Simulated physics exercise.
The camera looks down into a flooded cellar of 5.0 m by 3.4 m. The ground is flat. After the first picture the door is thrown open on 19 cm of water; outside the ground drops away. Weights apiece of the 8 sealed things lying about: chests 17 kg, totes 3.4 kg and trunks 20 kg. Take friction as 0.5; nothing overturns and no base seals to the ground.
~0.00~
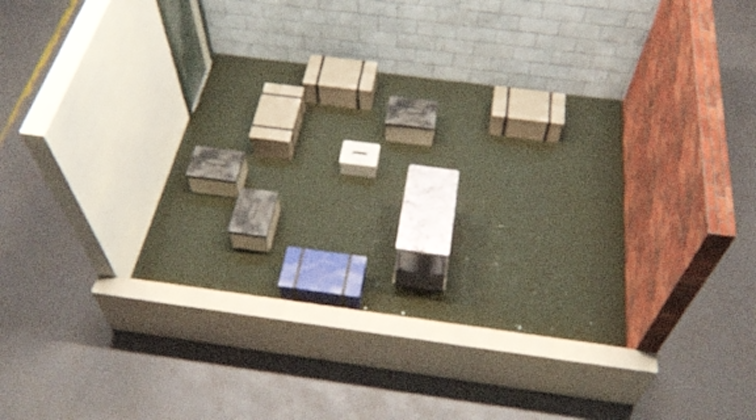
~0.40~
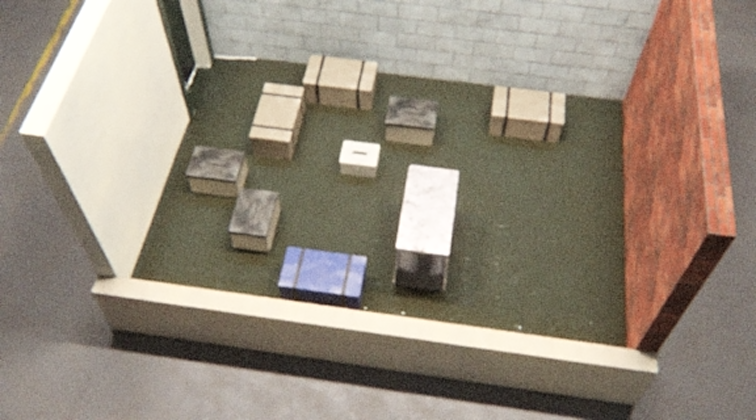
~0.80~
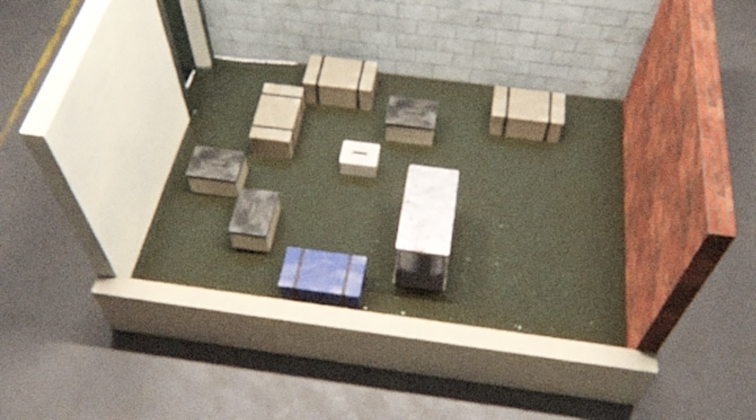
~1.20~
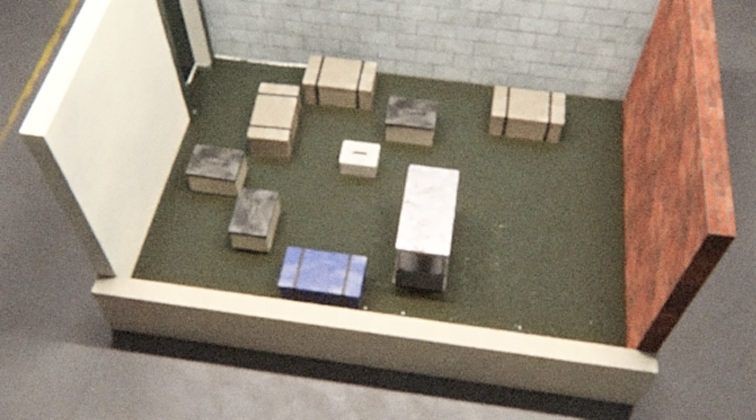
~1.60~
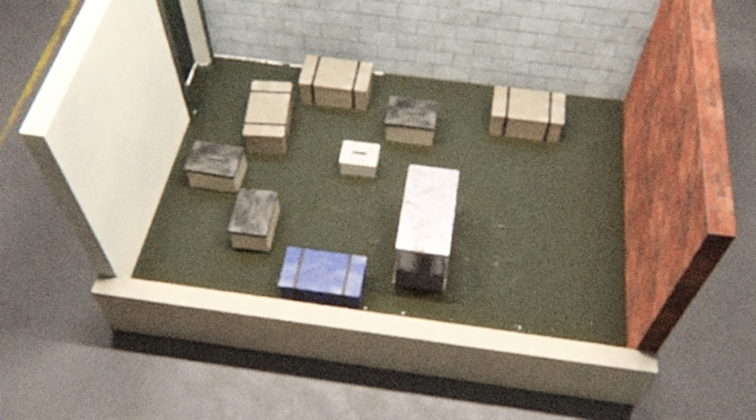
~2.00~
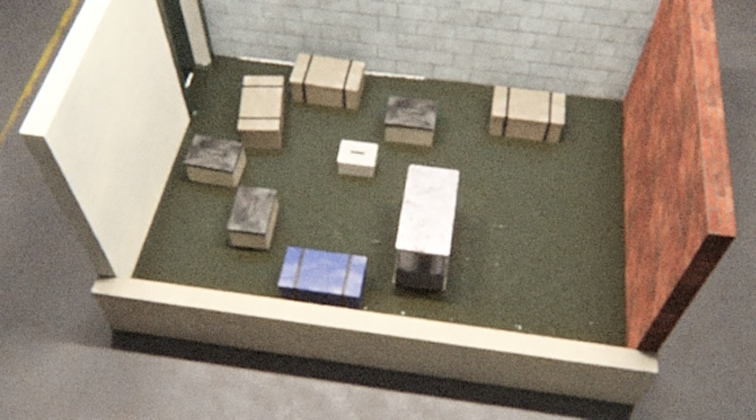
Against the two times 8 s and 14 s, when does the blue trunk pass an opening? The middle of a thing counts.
It leaves after the second time or never.
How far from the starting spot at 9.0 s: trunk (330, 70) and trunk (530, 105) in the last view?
In turn: 120 cm, 50 cm.
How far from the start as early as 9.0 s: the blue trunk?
Roughly 40 cm by then.
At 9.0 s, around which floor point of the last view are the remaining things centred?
Near (290, 144).
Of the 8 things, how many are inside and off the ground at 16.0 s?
7 of them.
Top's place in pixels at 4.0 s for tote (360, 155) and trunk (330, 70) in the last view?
Near (334, 138) and (286, 60).
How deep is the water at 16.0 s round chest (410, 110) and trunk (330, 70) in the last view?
Roughly 15 and 14 cm.
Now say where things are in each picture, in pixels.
The first picture shows the blue trunk at (323, 271) floats; about 3080 L in view; 0 of 8 have shifted.
The second picture shows the blue trunk at (323, 271) floats; about 3070 L in view; 0 of 8 have shifted.
The third picture shows the blue trunk at (323, 271) floats; about 3040 L in view; 0 of 8 have shifted.
The fourth picture shows the blue trunk at (323, 271) floats; 19 cm deep round most things; 0 of 8 have shifted.
The fifth picture shows the blue trunk at (323, 271), afloat; about 2980 L in view; 3 of 8 have shifted.
The sixth picture shows the blue trunk at (323, 271), afloat; about 2950 L in view; 3 of 8 have shifted.
After 4.0 s the blue trunk is near (311, 264), 0.2 m from its start, afloat; 0 of 8 are out; 8 afloat.
After 9.0 s the blue trunk is near (290, 251), 0.4 m from its start, afloat; 0 of 8 are out; 7 afloat.
After 16.0 s the blue trunk is near (266, 236), 0.7 m from its start, afloat; 0 of 8 are out; 7 afloat.
After 20.0 s the blue trunk is near (268, 231), 0.8 m from its start, afloat; 0 of 8 are out; 7 afloat.
